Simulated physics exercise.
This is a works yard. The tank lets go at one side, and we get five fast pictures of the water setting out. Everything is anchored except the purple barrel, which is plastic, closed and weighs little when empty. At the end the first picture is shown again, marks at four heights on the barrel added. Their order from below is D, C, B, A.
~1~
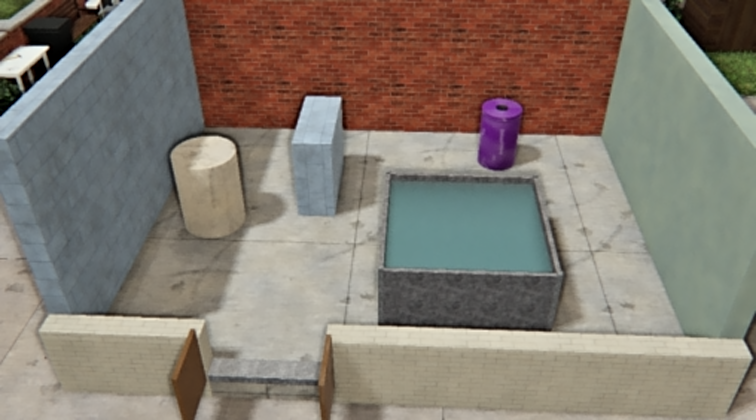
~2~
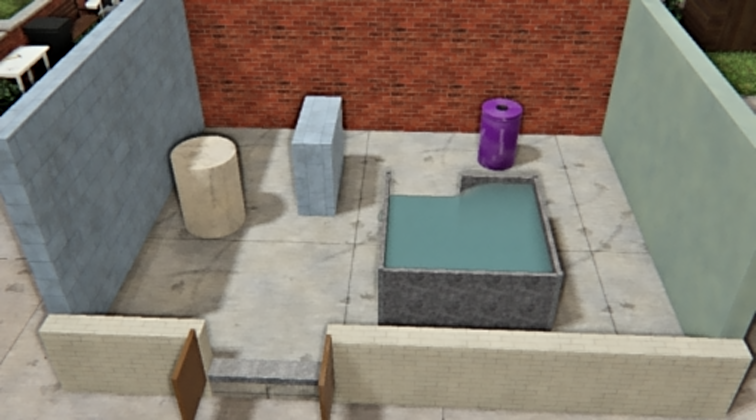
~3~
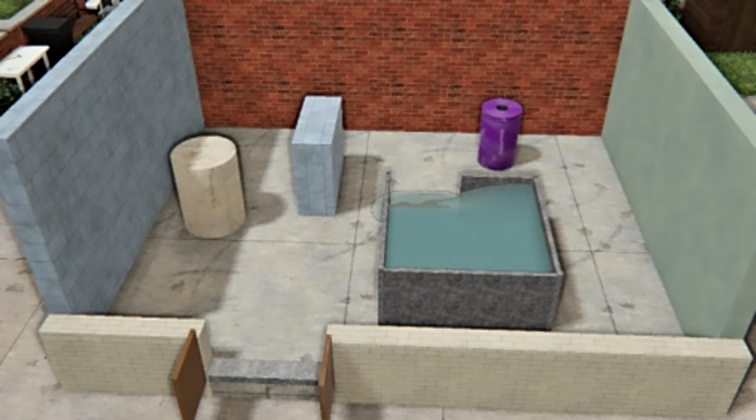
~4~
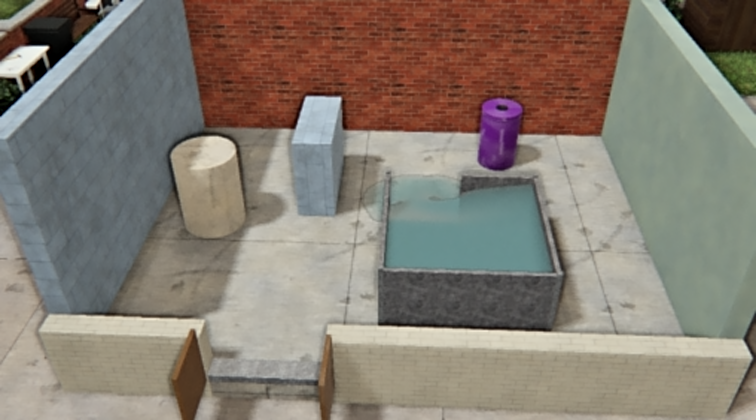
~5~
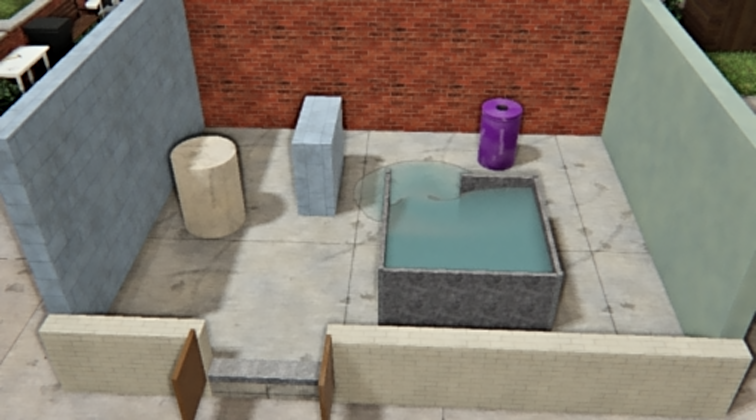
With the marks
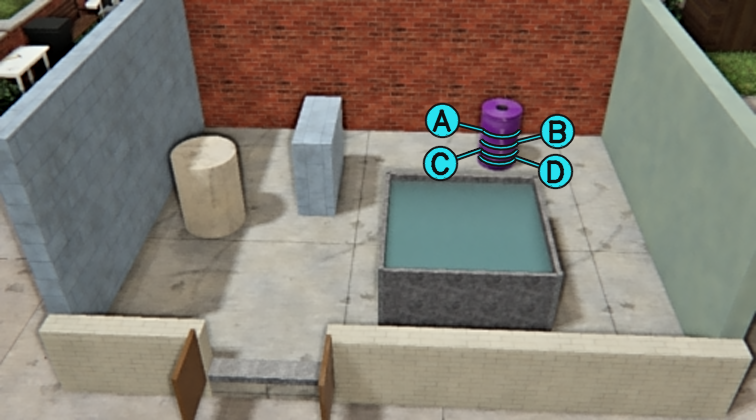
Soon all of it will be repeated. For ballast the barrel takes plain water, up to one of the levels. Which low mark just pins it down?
Take C.
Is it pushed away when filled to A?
No, that is safe.
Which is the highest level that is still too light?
D it is.
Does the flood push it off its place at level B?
No, that is safe.
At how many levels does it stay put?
Three.
On the marked copy, A at (502, 137); B at (500, 147); C at (499, 156); D at (498, 164); from the bottom up D, C, B, A.
If A is chosen, it does not move.
If B is chosen, it does not move.
If C is chosen, it shifts by a finger or two and stays.
If D is chosen, it is pushed about its own width away.
